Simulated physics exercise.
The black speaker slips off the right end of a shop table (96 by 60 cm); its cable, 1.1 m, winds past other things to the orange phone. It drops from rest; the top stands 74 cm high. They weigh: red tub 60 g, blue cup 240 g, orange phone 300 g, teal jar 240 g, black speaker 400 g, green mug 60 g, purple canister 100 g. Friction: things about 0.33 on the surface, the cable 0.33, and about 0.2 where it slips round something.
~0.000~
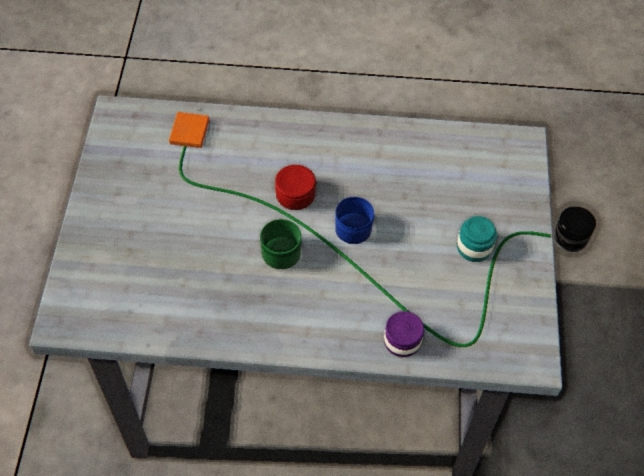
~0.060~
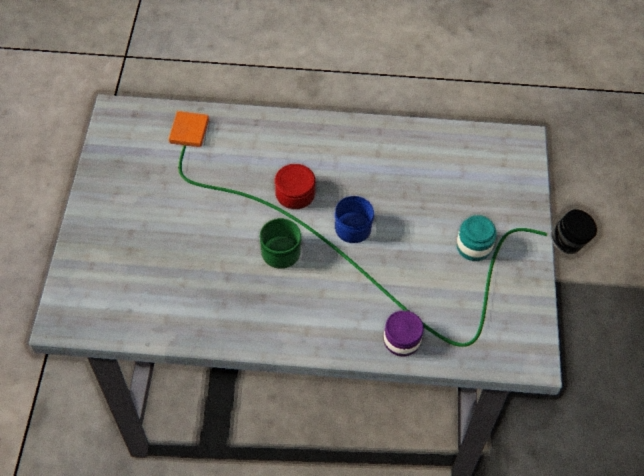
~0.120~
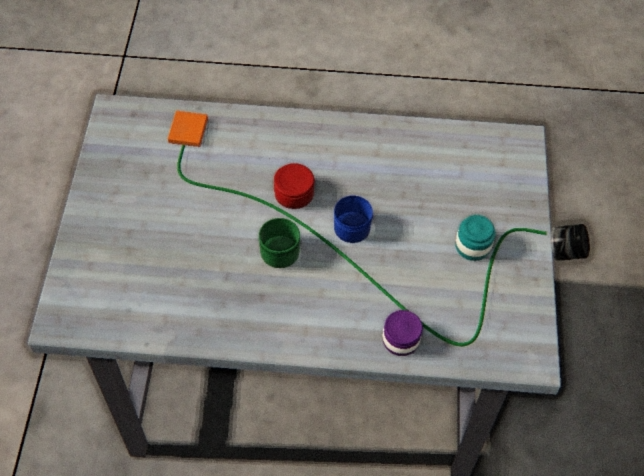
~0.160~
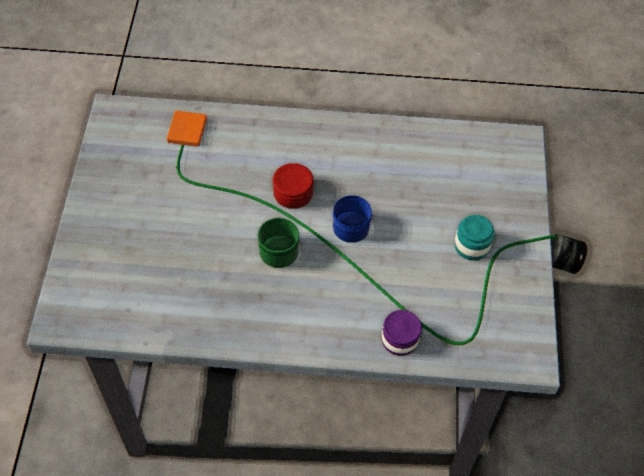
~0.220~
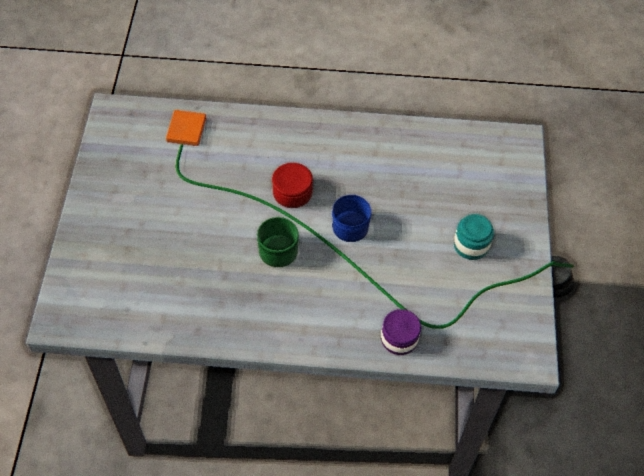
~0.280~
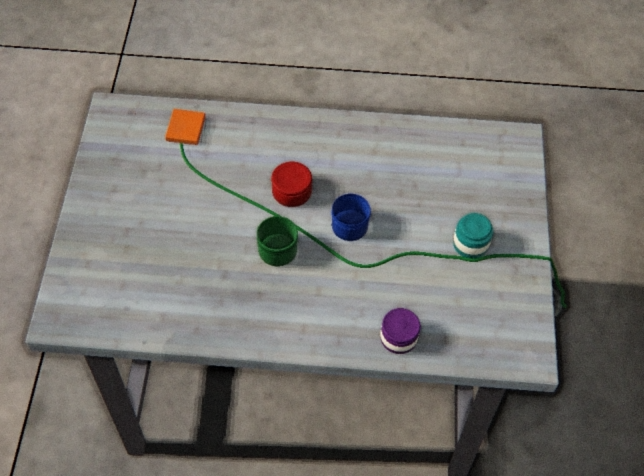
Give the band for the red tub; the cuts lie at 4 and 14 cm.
Verdict: The red tub slides into the middle band.
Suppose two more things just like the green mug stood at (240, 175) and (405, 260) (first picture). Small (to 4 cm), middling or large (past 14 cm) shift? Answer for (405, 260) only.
There: Large.
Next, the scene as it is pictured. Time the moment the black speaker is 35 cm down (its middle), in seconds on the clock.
That is: 0.32 s.
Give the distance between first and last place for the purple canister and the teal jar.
Purple canister 0 cm, teal jar 2 cm.
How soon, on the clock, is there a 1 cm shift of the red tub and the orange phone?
Red tub 0.36 s, orange phone 0.34 s.
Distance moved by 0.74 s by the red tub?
About: Red tub 8 cm.
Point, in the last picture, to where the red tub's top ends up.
Near (321, 153).
After 0.5 s, the cable's tail end at (267, 160); red tub 7 cm off its start, orange phone 18 cm off its start, black speaker over the edge.
After 0.7 s, the cable's tail end at (334, 234); red tub 8 cm off its start, orange phone 36 cm off its start, black speaker over the edge.
After 1.0 s, the cable's tail end at (352, 267); red tub 8 cm off its start at (321, 153), orange phone 47 cm off its start at (363, 248), black speaker over the edge.
After 1.2 s, the cable's tail end at (353, 268); red tub 8 cm off its start, orange phone 47 cm off its start, black speaker over the edge.
After 2.4 s, the cable's tail end at (353, 268); red tub 8 cm off its start at (321, 153), orange phone 47 cm off its start at (365, 249), black speaker over the edge, blue cup 6 cm off its start at (367, 188).
